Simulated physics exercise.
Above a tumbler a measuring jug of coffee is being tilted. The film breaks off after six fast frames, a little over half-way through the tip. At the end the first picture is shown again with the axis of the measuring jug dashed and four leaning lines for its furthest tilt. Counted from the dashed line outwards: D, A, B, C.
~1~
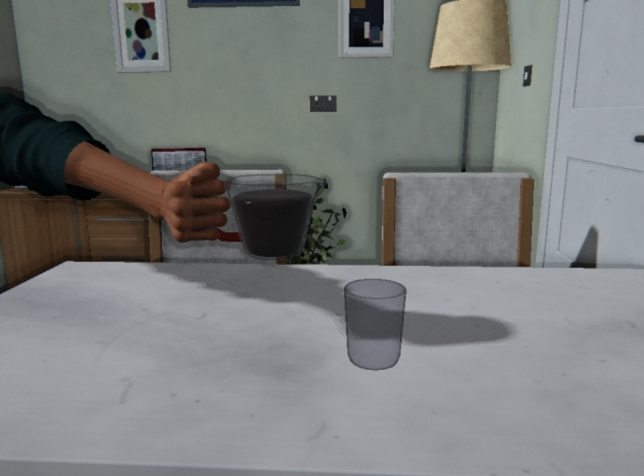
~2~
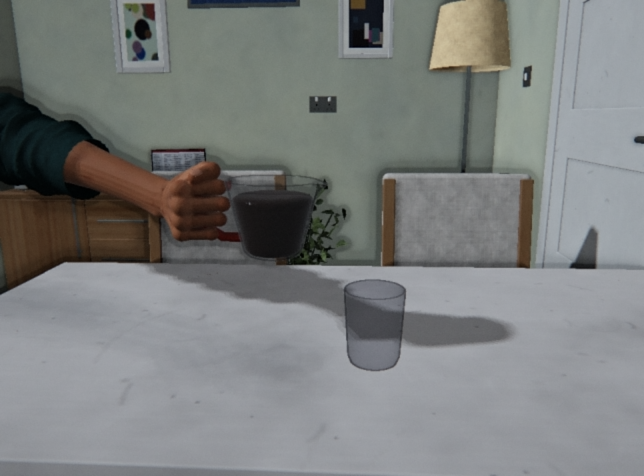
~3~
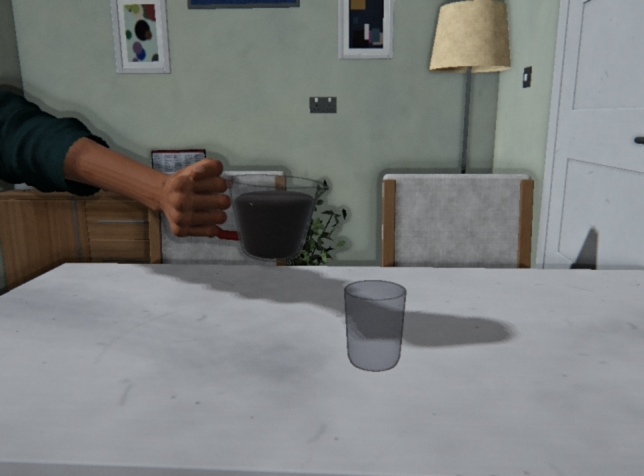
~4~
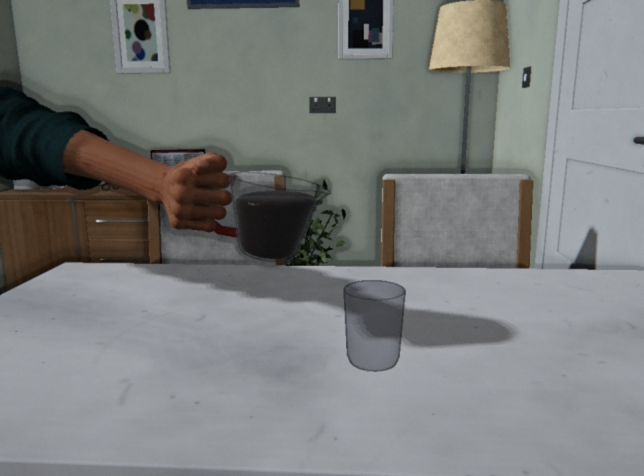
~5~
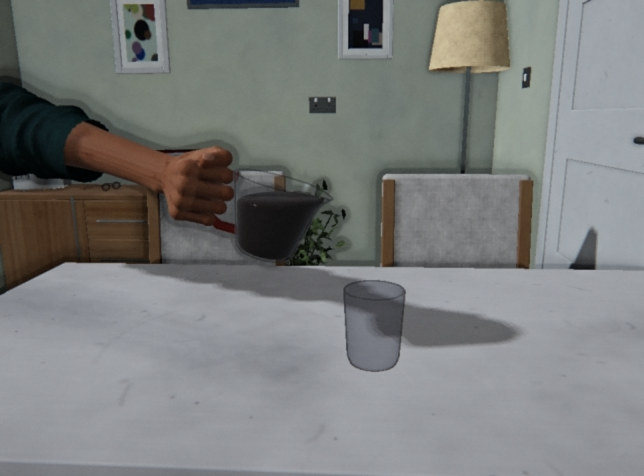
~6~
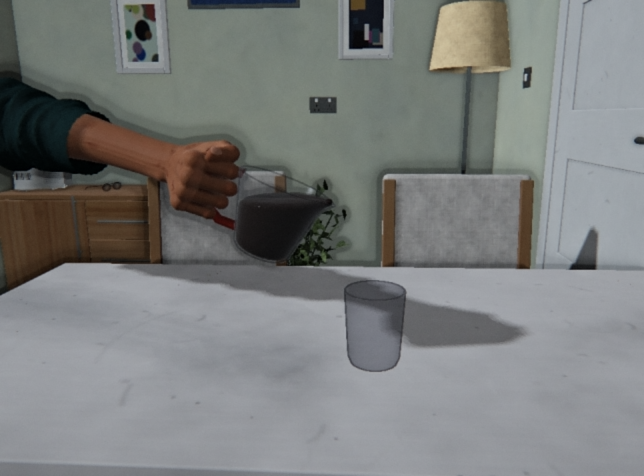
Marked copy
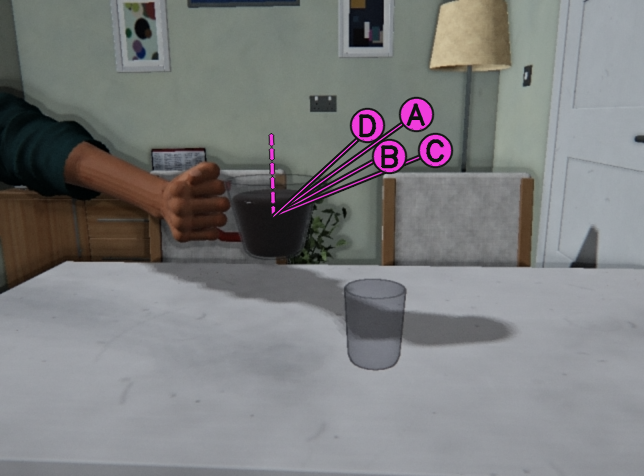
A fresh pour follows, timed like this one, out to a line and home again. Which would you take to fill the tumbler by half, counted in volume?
Best: D.
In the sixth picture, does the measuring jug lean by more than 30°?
No, it does not.
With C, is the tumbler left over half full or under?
Over half.
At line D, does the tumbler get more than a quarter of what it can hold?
Yes.
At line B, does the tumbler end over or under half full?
Over.
On the marked copy, A at (402, 123); B at (372, 161); C at (419, 157); D at (357, 139).
Choosing A, the tumbler ends with about 66 % of what it can hold.
Choosing B, the tumbler ends with about 81 % of what it can hold.
Choosing C, the tumbler ends with about 94 % of what it can hold.
Choosing D, the tumbler ends with about 51 % of what it can hold.
